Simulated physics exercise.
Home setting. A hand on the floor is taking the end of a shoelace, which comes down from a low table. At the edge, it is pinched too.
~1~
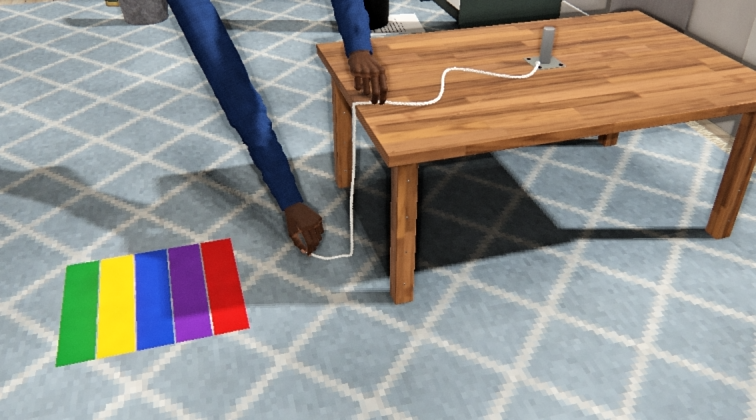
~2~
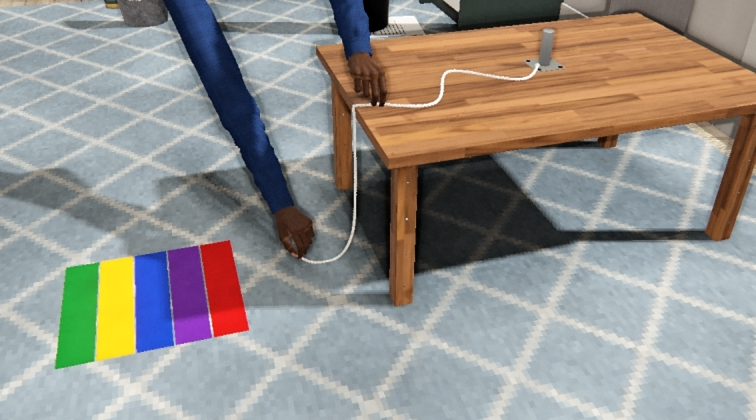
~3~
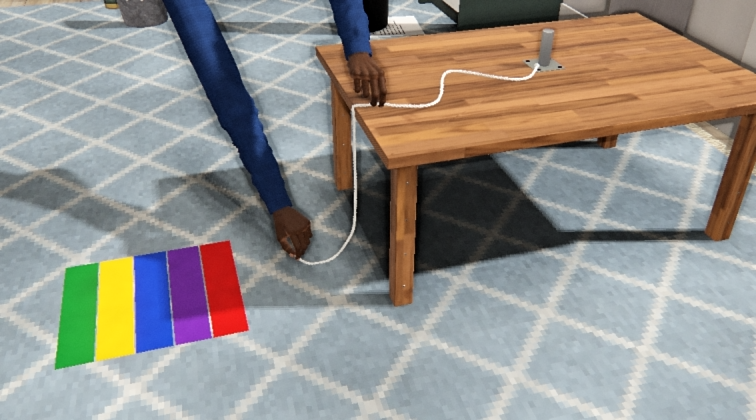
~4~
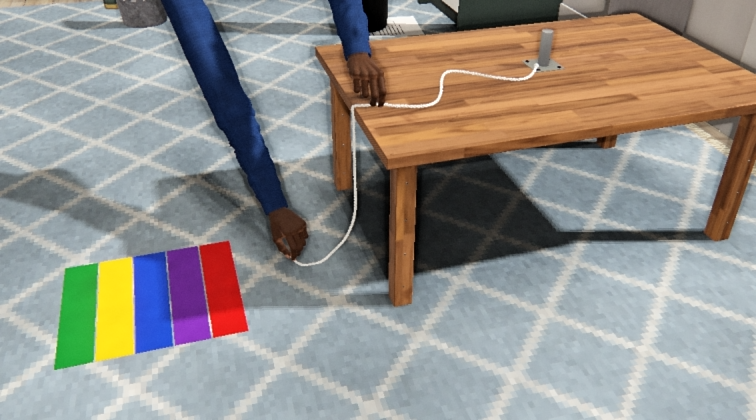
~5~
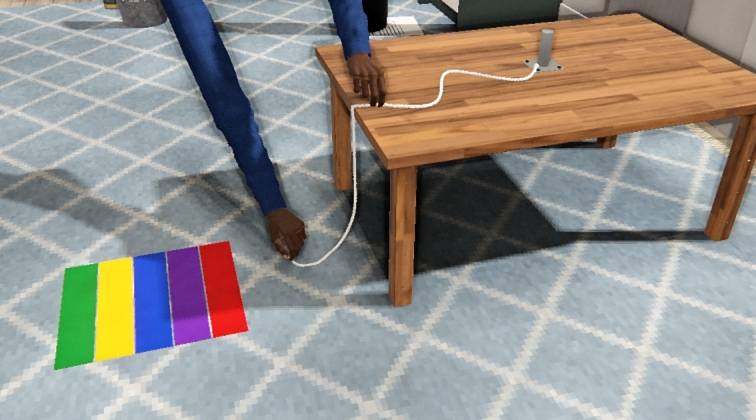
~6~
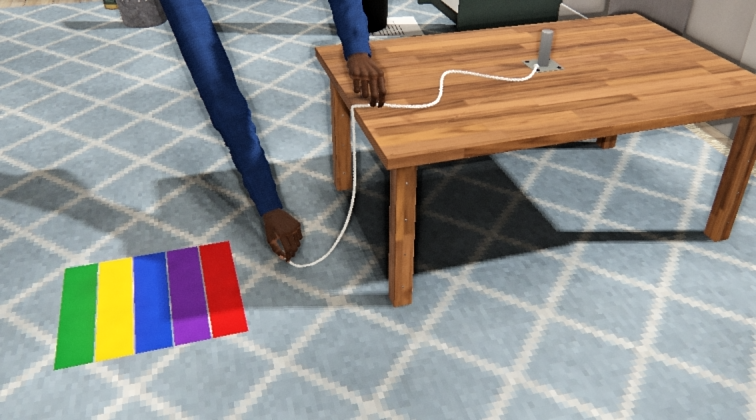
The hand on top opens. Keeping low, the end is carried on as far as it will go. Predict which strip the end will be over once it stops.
I would say the yellow strip.
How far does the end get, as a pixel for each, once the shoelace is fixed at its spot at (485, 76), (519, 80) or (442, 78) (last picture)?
Taking them in turn, I'd expect around (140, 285), (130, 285) and finally (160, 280).
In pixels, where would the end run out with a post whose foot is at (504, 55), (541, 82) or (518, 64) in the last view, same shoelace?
Somewhere near (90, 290), (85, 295) and (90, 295), in that order.
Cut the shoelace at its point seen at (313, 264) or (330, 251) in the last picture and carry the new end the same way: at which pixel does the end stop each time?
It would end up close to (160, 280), then close to (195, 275).
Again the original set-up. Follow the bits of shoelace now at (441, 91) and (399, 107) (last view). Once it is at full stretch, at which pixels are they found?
Near (389, 94) and (331, 121).
Soon after, end near (174, 278); over purple.
After that, end near (137, 285); over blue.
At the stop, end near (116, 288); over yellow. It halts on the yellow strip.
